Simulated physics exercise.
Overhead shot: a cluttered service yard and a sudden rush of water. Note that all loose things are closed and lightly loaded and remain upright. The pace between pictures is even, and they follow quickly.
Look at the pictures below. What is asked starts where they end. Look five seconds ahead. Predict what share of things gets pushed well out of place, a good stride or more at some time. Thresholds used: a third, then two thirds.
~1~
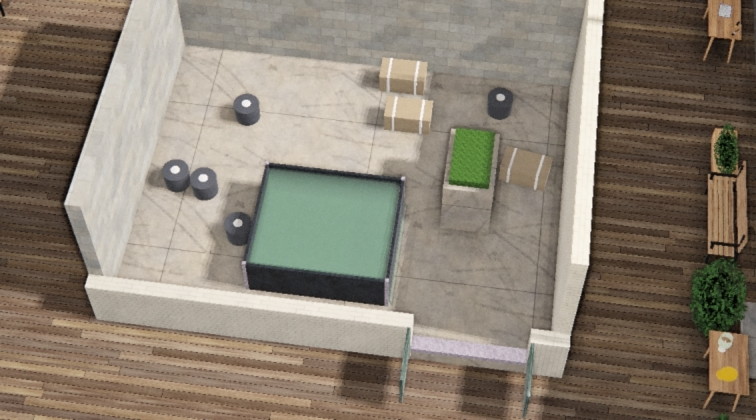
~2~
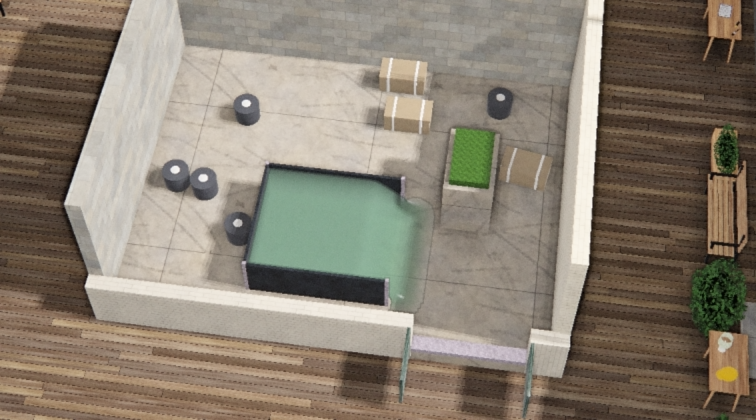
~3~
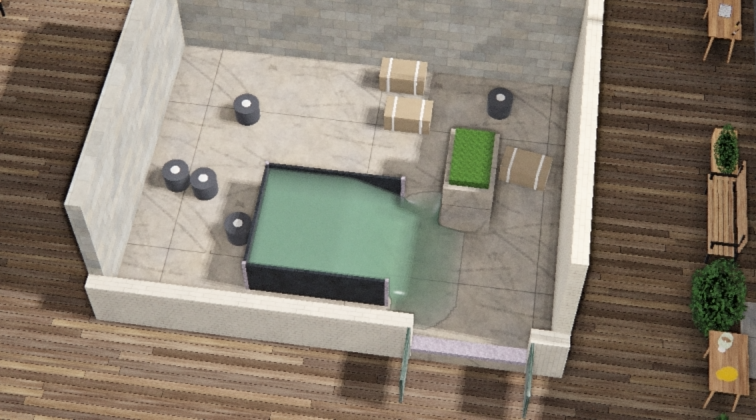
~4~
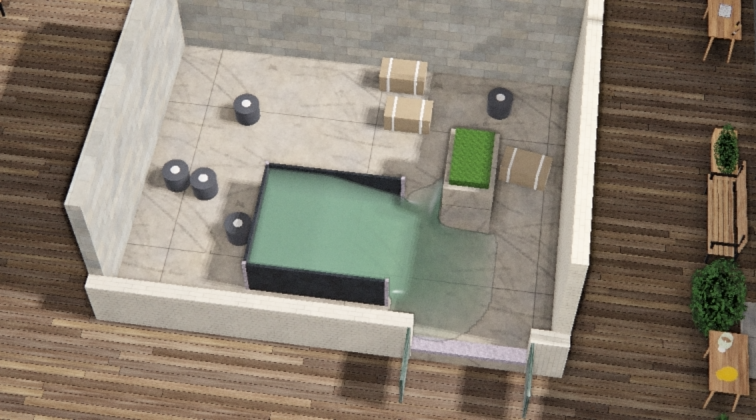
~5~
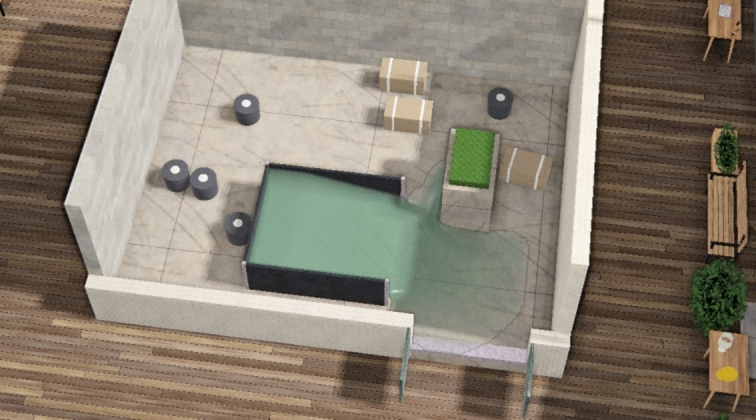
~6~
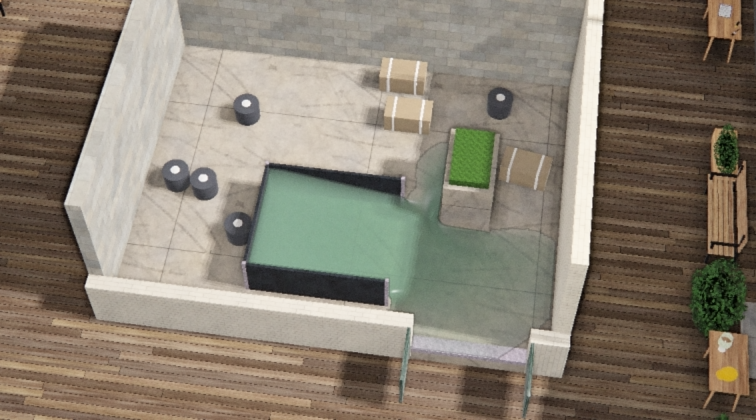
It is a middling share of a third to two thirds.
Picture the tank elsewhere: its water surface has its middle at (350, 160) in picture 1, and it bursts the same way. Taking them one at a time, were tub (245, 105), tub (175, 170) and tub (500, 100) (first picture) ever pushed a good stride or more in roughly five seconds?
Well, the first one didn't get far, the second didn't get far, and the third got driven a long way.
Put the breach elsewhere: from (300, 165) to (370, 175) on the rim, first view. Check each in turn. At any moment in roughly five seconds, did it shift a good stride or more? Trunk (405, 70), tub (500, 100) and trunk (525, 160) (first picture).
One after another: Goes the distance, then goes the distance, then goes the distance.
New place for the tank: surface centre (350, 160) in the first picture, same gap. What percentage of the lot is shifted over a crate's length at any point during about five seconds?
It works out near 40 %.
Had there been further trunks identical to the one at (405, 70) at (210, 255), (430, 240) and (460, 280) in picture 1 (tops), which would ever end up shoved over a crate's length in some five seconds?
Okay, in order the twins go nowhere much, a long way, a long way.
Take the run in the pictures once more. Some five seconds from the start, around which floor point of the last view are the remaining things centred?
Mean position: About (282, 141).
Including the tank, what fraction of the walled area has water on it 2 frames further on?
Close to 35 per cent, tank included.
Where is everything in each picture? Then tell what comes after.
In the first picture, a tub at (501, 98) rests on the ground; a trunk at (403, 69) rests on the ground; 0 of 8 have shifted.
In the second picture, a tub at (501, 98) rests on the ground; a trunk at (403, 69), on the bottom; 0 of 8 have shifted.
In the third picture, a tub at (501, 98), on the bottom; a trunk at (403, 69) rests on the ground; 0 of 8 have shifted.
In the fourth picture, a tub at (501, 98), on the bottom; a trunk at (403, 69), on the bottom; 0 of 8 have shifted.
In the fifth picture, a tub at (501, 98), on the bottom; a trunk at (403, 69), on the bottom; 0 of 8 have shifted.
In the sixth picture, a tub at (501, 98) rests on the ground; a trunk at (403, 69) rests on the ground; 0 of 8 have shifted.
A moment on, 0 of 8 are well off their spots; 0 afloat.
Next, 1 of 8 are well off their spots; 1 afloat.
Later, 3 of 8 are well off their spots; 3 afloat.
In the end, 4 of 8 are well off their spots, and 4 have been at some point; 1 afloat.
